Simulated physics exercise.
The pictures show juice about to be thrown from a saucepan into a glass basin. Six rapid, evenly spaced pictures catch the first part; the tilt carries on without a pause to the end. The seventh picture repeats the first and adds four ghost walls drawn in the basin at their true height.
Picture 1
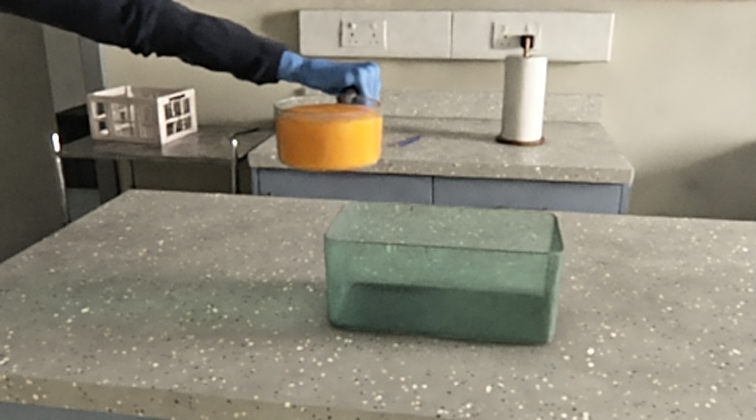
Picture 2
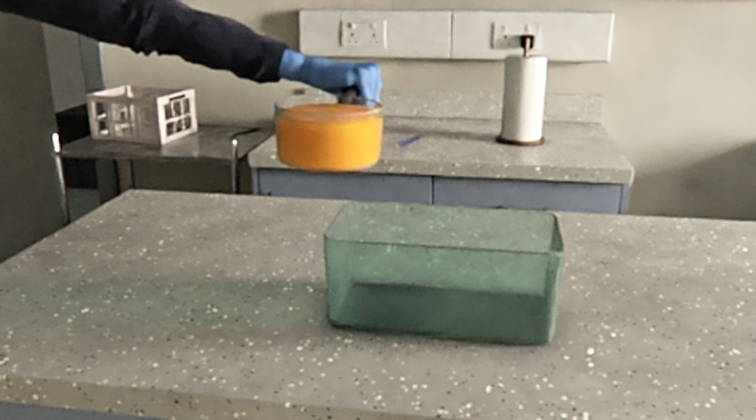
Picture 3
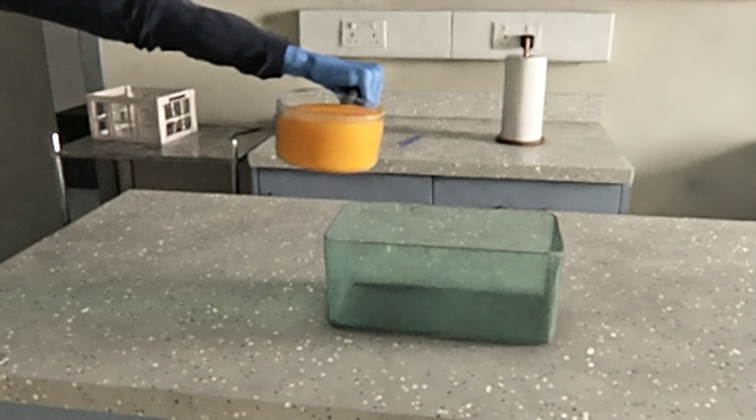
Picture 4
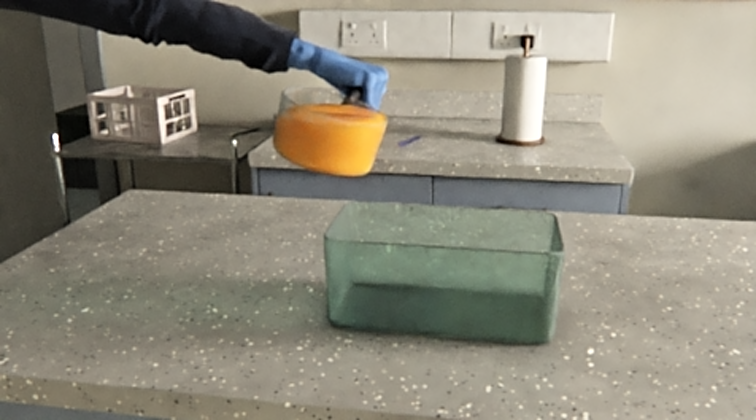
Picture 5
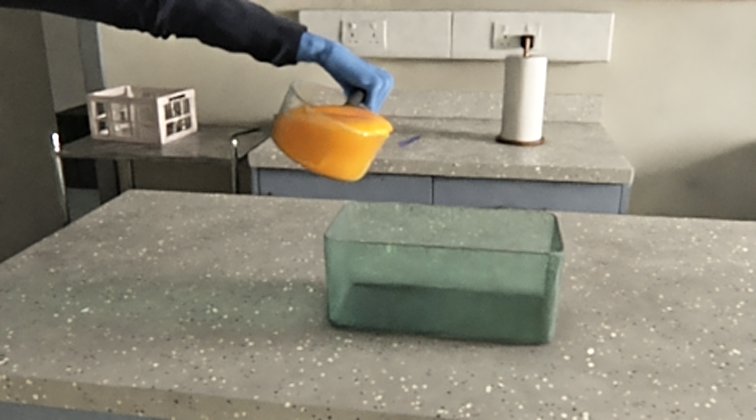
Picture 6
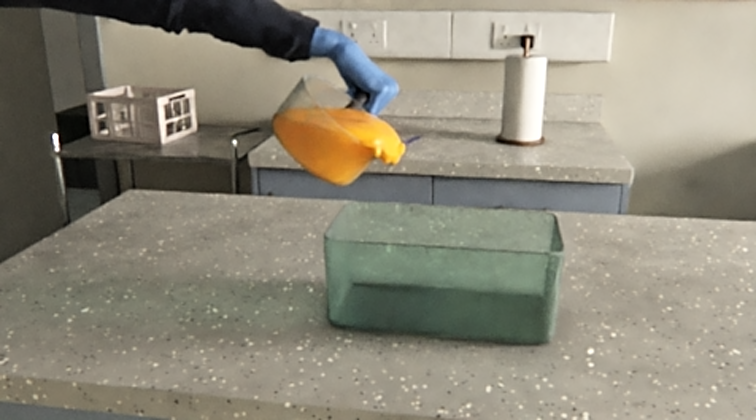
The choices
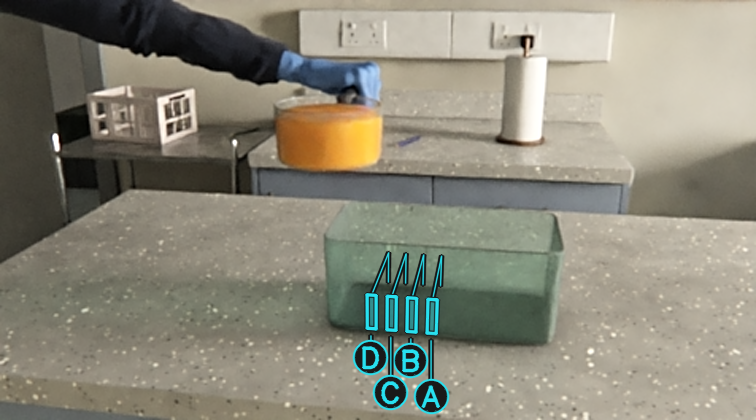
In a kitchen-like room with speckled counters, a blue-gloved hand holds a clear pan of orange juice upright, above and left of a greenish glass basin. The hand gradually tilts the pan to the right, and the juice slides toward the lower side until some bulges over the lip.
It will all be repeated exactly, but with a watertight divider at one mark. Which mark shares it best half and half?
It is B.
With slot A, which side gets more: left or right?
The left side.
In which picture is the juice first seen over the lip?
Picture 5.
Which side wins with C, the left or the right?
The right one.
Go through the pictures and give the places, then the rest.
In the first frame, upright, lip at (379, 105); basin from (329, 323) to (554, 342); nothing has left yet.
In the second frame, upright, lip at (380, 107); nothing has left yet.
In the third frame, tipped about 7°, lip at (382, 112); nothing has left yet.
In the fourth frame, tipped about 16°, lip at (385, 121); nothing has left yet.
In the fifth frame, tipped about 28°, lip at (386, 132); juice is over the lip, down to (386, 132).
In the sixth frame, tipped about 41°, lip at (384, 146); juice is over the lip, down to (394, 159).
In cyan, A at (431, 340); B at (410, 338); C at (390, 336); D at (370, 335).
With A, about 72 % ends left of the wall and 25 % right of it; 3 % is lost outside.
With B, about 46 % ends left of the wall and 52 % right of it.
With C, about 26 % ends left of the wall and 73 % right of it.
With D, about 17 % ends left of the wall and 83 % right of it.
